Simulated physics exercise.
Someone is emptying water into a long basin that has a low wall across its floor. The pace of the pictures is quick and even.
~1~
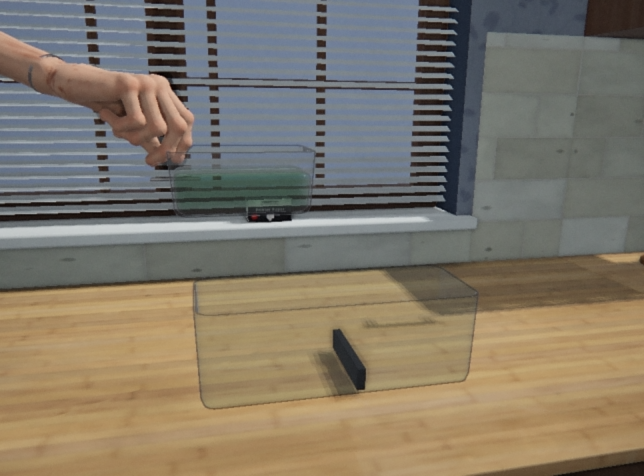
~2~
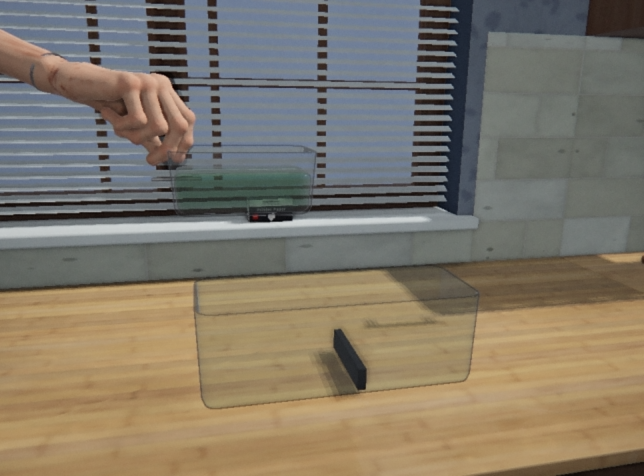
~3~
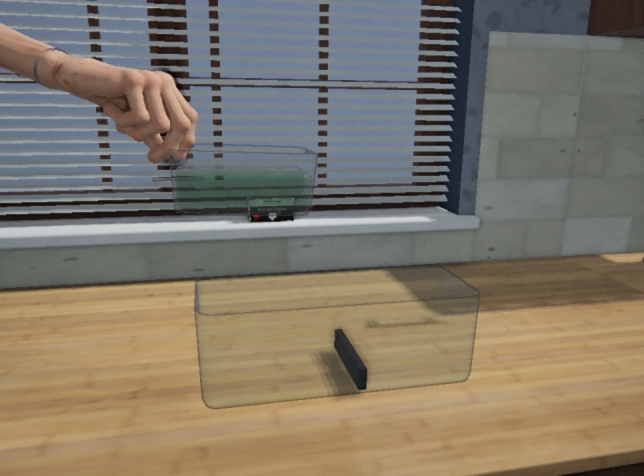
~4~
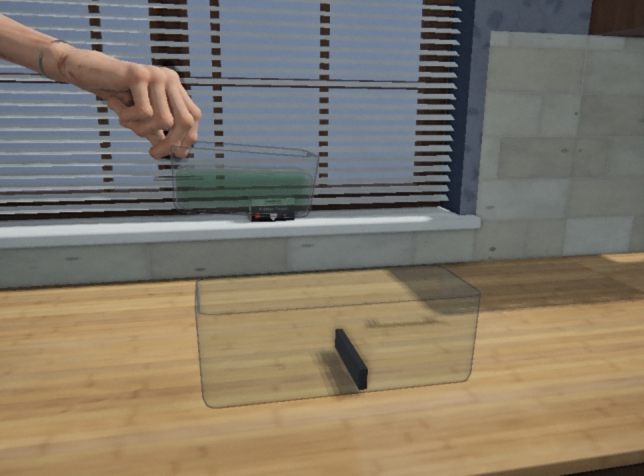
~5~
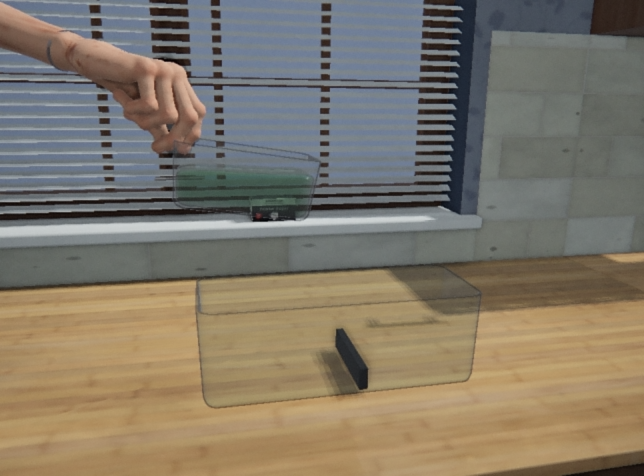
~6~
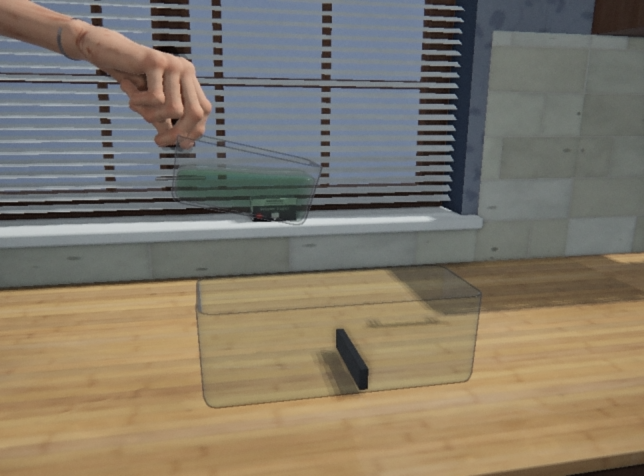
The footage shows a hand holding a small clear container of green liquid above a long transparent basin with a low dark wall on its floor, then gradually tilting the container slightly down to the right.
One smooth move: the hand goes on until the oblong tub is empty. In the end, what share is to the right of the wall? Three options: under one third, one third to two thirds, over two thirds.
Answer: One third to two thirds.
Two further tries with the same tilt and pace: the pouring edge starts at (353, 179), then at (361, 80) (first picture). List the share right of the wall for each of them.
The first gives 65 %, the second 80 %.
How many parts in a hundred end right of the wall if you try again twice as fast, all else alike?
I'd say close to 35 per cent.
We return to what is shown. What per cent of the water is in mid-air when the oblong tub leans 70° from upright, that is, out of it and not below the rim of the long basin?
45 per cent.
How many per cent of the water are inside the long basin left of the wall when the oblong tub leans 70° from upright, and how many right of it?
Left 5 per cent, right 10 per cent.
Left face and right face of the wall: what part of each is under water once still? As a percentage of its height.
Once it is still, the left part shows 40 per cent and the right part 60.
A moment on, the oblong tub is tipped part way and 43 per cent is still to pour, 3 is left of the wall and 11 right of it.
Next, the oblong tub is tipped right over and 9 per cent is still to pour, 30 is left of the wall and 52 right of it.
Then the oblong tub is tipped right over and 0 per cent is still to pour, 44 is left of the wall and 53 right of it.
Later the oblong tub is tipped right over and 0 per cent is still to pour, 47 is left of the wall and 50 right of it.
In the end 47 per cent lies left of the wall, 50 right of it and 3 outside.
